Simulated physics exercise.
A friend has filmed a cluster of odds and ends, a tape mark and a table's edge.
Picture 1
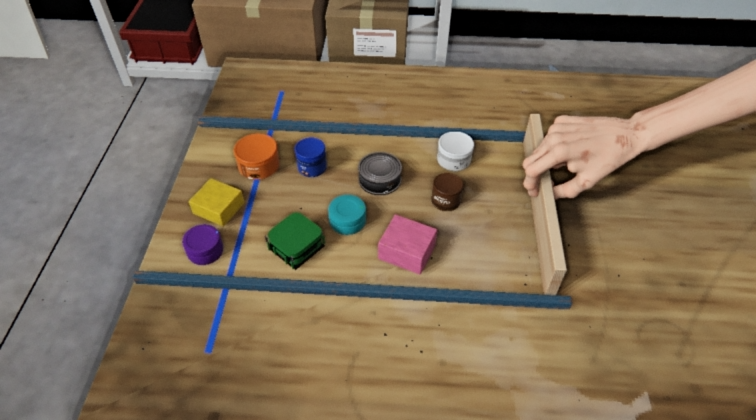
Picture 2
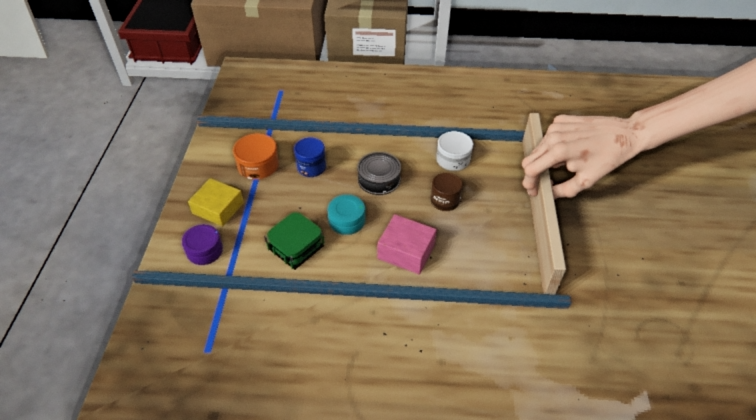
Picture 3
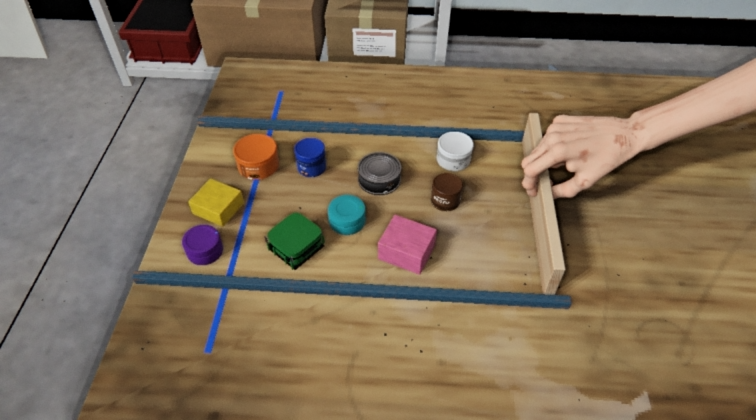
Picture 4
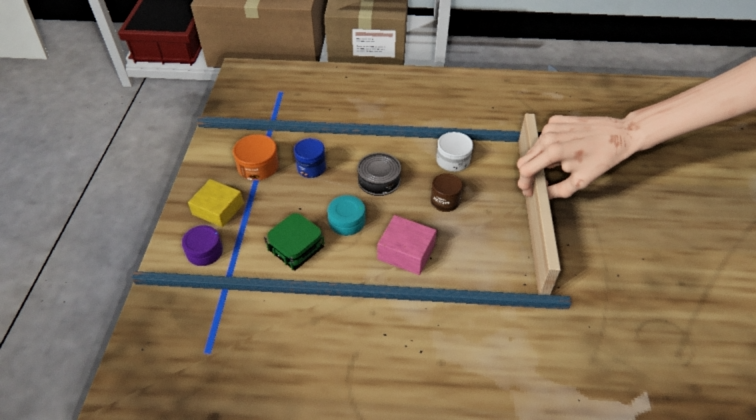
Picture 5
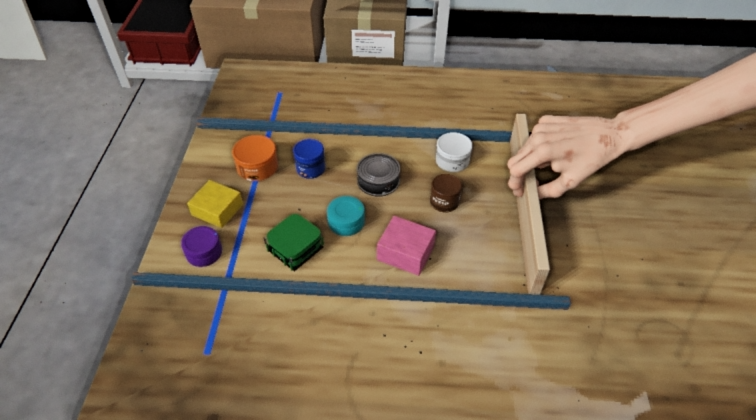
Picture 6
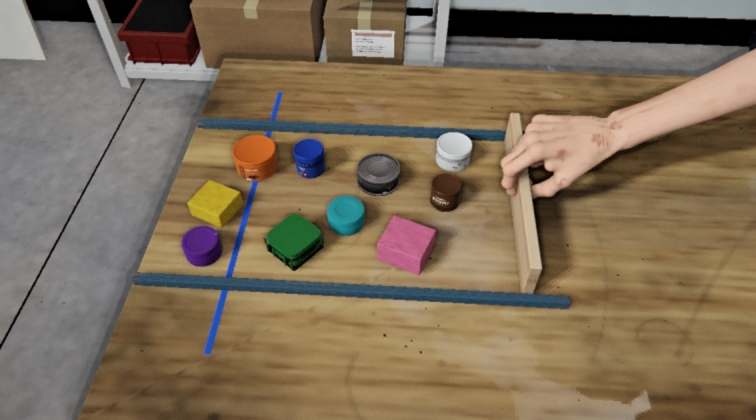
On a worn wooden tabletop, seen from above at an angle, two dark blue rails run crosswise, with boxes and a red bin behind. Between them sit orange, blue, black, white, brown, turquoise and purple round containers and yellow, green and pink blocks, with a blue tape line crossing at left. A hand at right slides an upright wooden board slightly left, while the objects and view stay essentially still.
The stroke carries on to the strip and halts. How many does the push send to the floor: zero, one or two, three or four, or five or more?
As it turns out, the number that fall off is one or two.
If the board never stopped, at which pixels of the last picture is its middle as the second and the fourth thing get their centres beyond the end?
Its middle is around (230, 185) and later (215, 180).
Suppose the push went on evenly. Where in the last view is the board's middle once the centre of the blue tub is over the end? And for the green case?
At (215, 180) for the blue tub; at (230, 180) for the green case.
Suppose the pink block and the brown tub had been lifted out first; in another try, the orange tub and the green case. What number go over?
Fallen: 0, and 0 in the other try.
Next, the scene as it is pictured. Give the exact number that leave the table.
Exactly 1.
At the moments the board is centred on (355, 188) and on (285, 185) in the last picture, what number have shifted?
First 7, then 9.
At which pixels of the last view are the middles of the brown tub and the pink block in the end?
First (235, 188), then (211, 243).
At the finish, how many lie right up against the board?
The number is 5.
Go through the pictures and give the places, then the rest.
The first frame shows yellow block (217, 202); purple lid (203, 245); orange tub (257, 157); board (542, 197); tape (252, 197).
The second frame shows purple lid (203, 245); turquoise lid (347, 215).
The third frame shows orange tub (257, 157); black tin (379, 174).
The fourth frame shows yellow block (216, 203); white tub (454, 152).
The fifth frame shows purple lid (202, 247); board (527, 197).
The sixth frame shows yellow block (216, 204); purple lid (202, 246); orange tub (256, 158); board (521, 196); tape (251, 198).
Soon after, none off yet; yellow block at rest near (216, 204); purple lid at rest near (202, 246); orange tub at rest near (256, 158).
Then, none off yet; yellow block at rest near (216, 204); purple lid at rest near (202, 246); orange tub moving near (252, 158).
By the end, the number that fall off is one or two; fallen, purple lid.
